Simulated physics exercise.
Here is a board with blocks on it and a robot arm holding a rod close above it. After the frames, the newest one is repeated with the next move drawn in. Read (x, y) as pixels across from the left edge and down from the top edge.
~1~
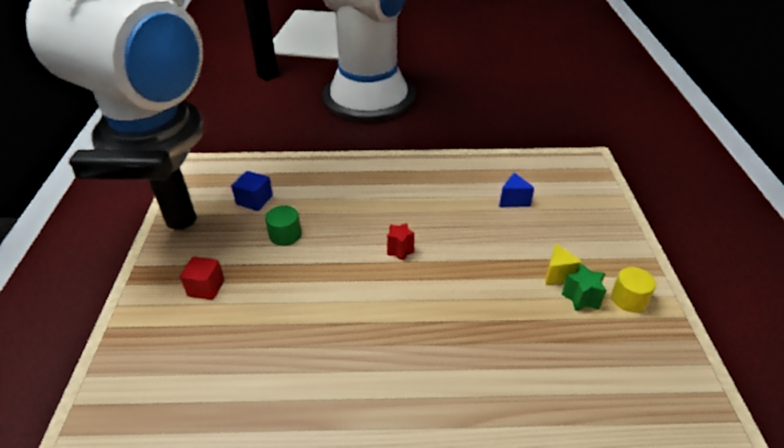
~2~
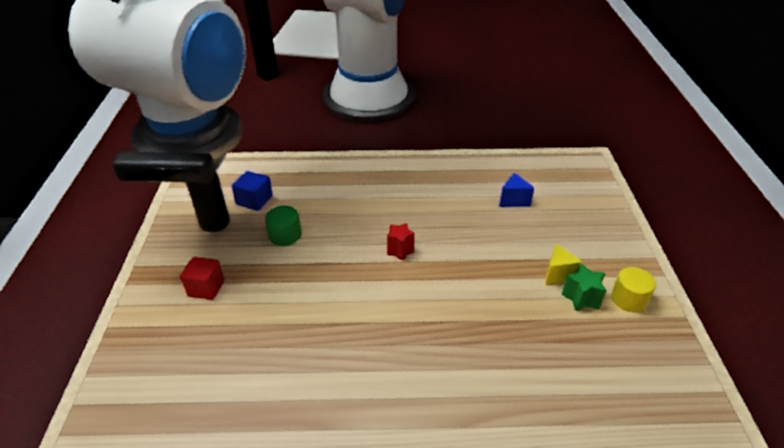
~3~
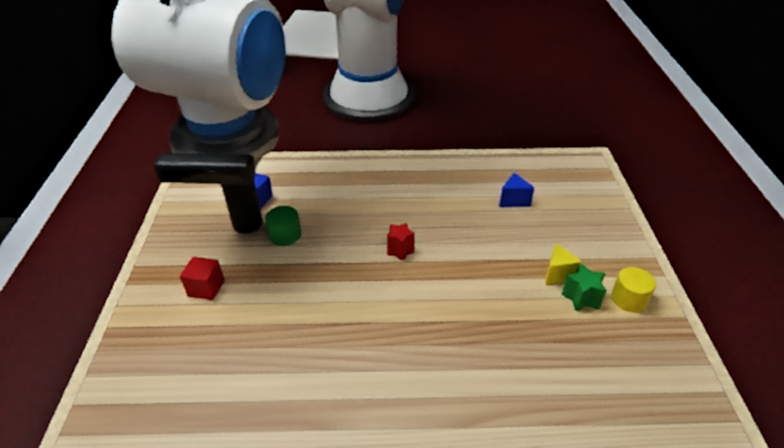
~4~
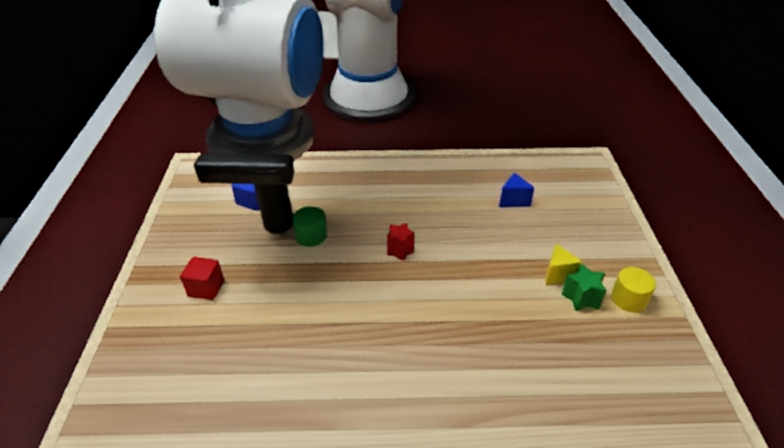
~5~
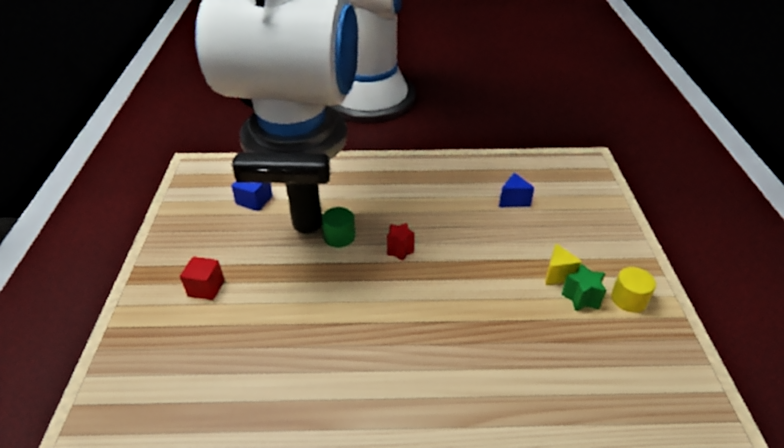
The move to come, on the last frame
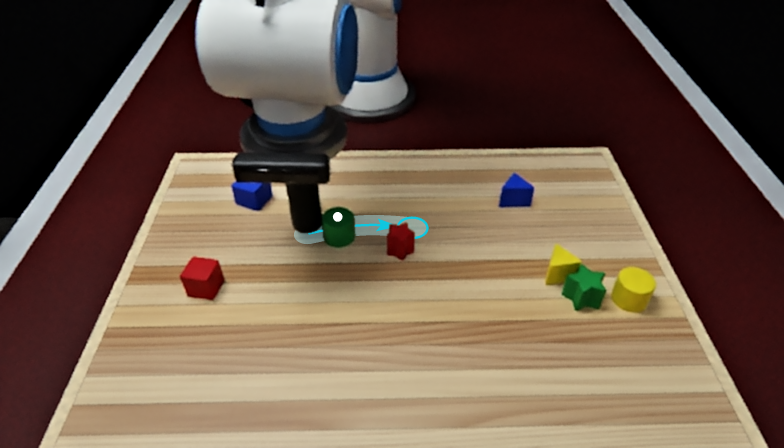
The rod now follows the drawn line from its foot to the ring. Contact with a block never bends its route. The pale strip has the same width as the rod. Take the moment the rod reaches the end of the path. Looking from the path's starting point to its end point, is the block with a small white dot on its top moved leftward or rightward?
Rightward.
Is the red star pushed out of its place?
Yes - that is the case.
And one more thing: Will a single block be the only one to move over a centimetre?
Answer: No.
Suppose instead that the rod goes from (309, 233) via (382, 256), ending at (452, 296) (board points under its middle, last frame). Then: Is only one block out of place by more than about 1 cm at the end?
No - that is not the case.
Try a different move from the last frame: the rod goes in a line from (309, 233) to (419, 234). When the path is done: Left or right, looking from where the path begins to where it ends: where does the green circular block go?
Toward the right.
Path on the board, from (309, 233) by way of (361, 225) to (413, 228); the dot is on the green circular block.
The first path, step by step. One third of the way, rod (343, 218); green circular block (369, 218).
Two thirds of the way, rod (379, 216); green circular block (397, 223); red star (415, 241).
At the end, rod (413, 219); green circular block (415, 230); red star (420, 250).
